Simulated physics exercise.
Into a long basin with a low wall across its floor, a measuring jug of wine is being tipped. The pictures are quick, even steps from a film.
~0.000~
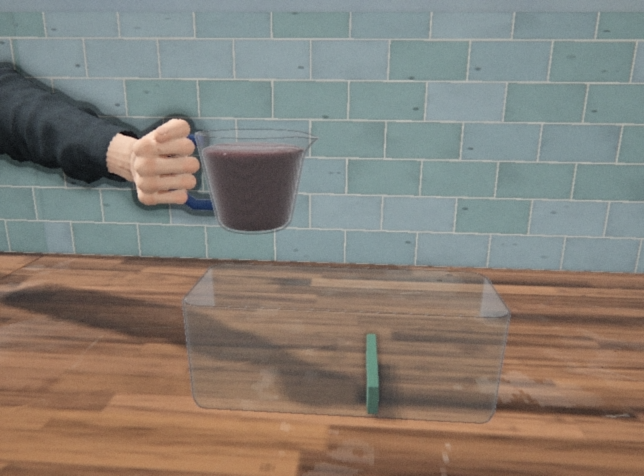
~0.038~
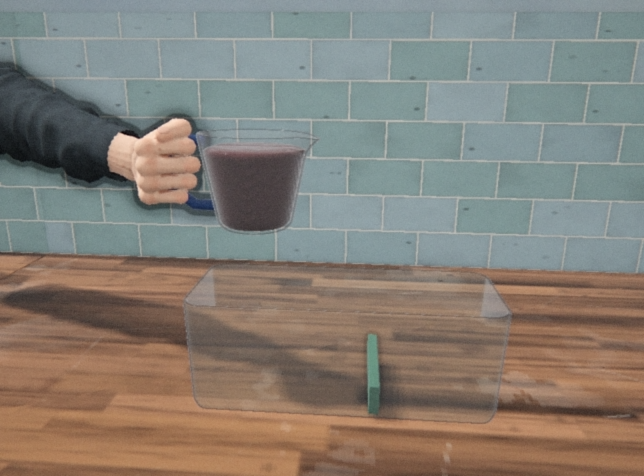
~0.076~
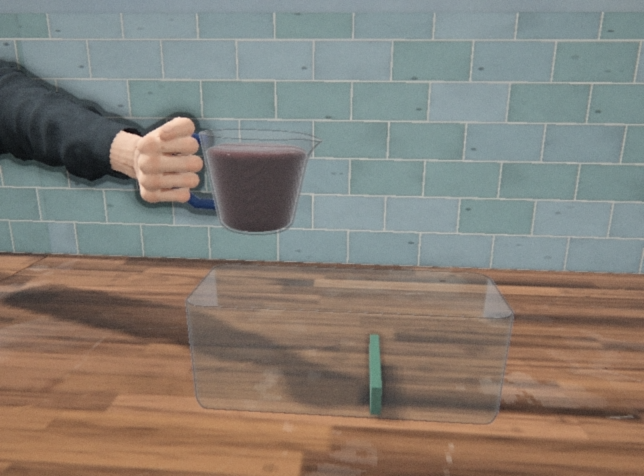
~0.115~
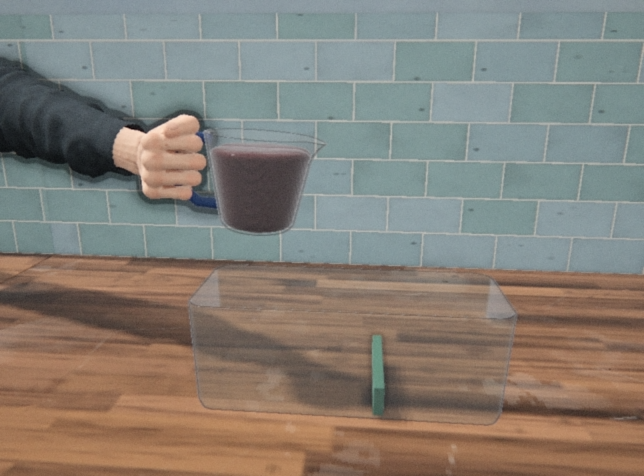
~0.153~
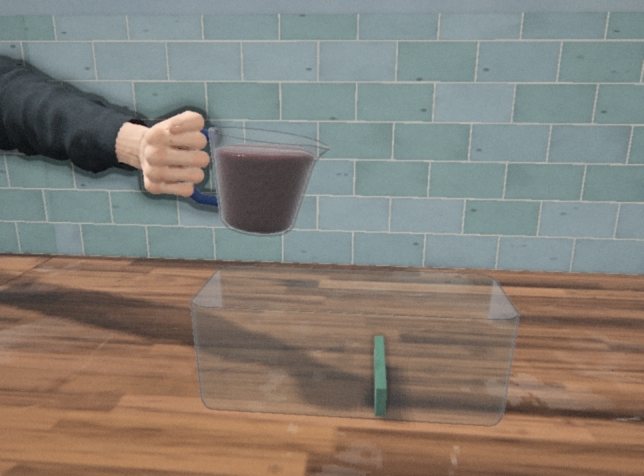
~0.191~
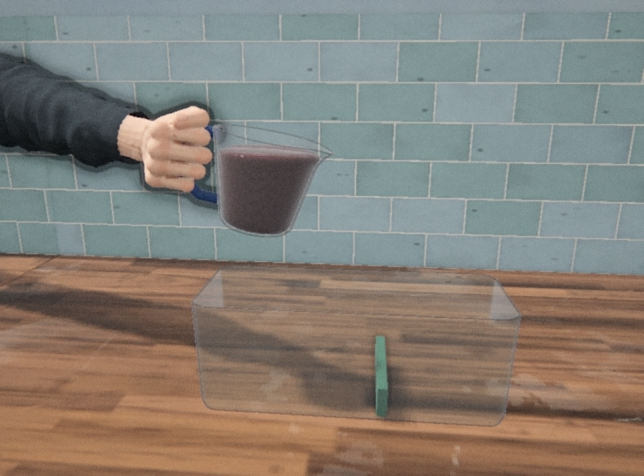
A hand in a dark sleeve held a clear jug of dark wine above a long see-through basin with a low green wall inside, then slowly tilted the jug slightly to the right.
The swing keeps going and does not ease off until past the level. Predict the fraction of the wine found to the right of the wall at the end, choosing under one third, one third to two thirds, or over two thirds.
Middle range.
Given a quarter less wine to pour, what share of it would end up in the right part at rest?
Near 25 in a hundred.
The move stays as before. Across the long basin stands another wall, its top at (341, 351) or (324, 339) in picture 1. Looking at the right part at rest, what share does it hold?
About 90 % and 95 %.
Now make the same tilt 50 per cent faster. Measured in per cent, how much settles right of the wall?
Somewhere near 35 percent.
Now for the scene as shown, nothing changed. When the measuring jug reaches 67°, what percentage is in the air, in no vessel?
Around 25 percent.
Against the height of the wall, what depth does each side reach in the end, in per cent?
Close to 40 for the left and 50 for the right.
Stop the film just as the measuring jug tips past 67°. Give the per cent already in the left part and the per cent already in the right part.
The left part gets 5 percent; the right part gets 5 percent.
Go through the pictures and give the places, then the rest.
Tilt 0°; pouring edge (319, 137); surface from (206, 146) to (305, 149); the long basin's rim runs from (198, 283) to (497, 295); the wall's top is at (372, 359), in the first picture.
Tilt 0°; pouring edge (320, 137); surface from (207, 147) to (306, 150), in the second picture.
Tilt 2°; pouring edge (323, 139); surface from (210, 147) to (309, 151), in the third picture.
Tilt 4°; pouring edge (327, 143); surface from (214, 146) to (312, 151), in the fourth picture.
Tilt 7°; pouring edge (331, 147); surface from (218, 147) to (317, 154), in the fifth picture.
Tilt 11°; pouring edge (335, 152); surface from (222, 149) to (322, 155), in the sixth picture.
A moment on, the measuring jug is tipped part way and 68 per cent is still to pour, 3 is left of the wall and 6 right of it.
Next, the measuring jug is tipped on its side and 16 per cent is still to pour, 28 is left of the wall and 41 right of it.
Then the measuring jug is tipped on its side and 1 per cent is still to pour, 52 is left of the wall and 45 right of it.
Later the measuring jug is tipped on its side and 0 per cent is still to pour, 54 is left of the wall and 46 right of it.
Finally, 54 per cent lies left of the wall, 46 right of it and 1 outside.
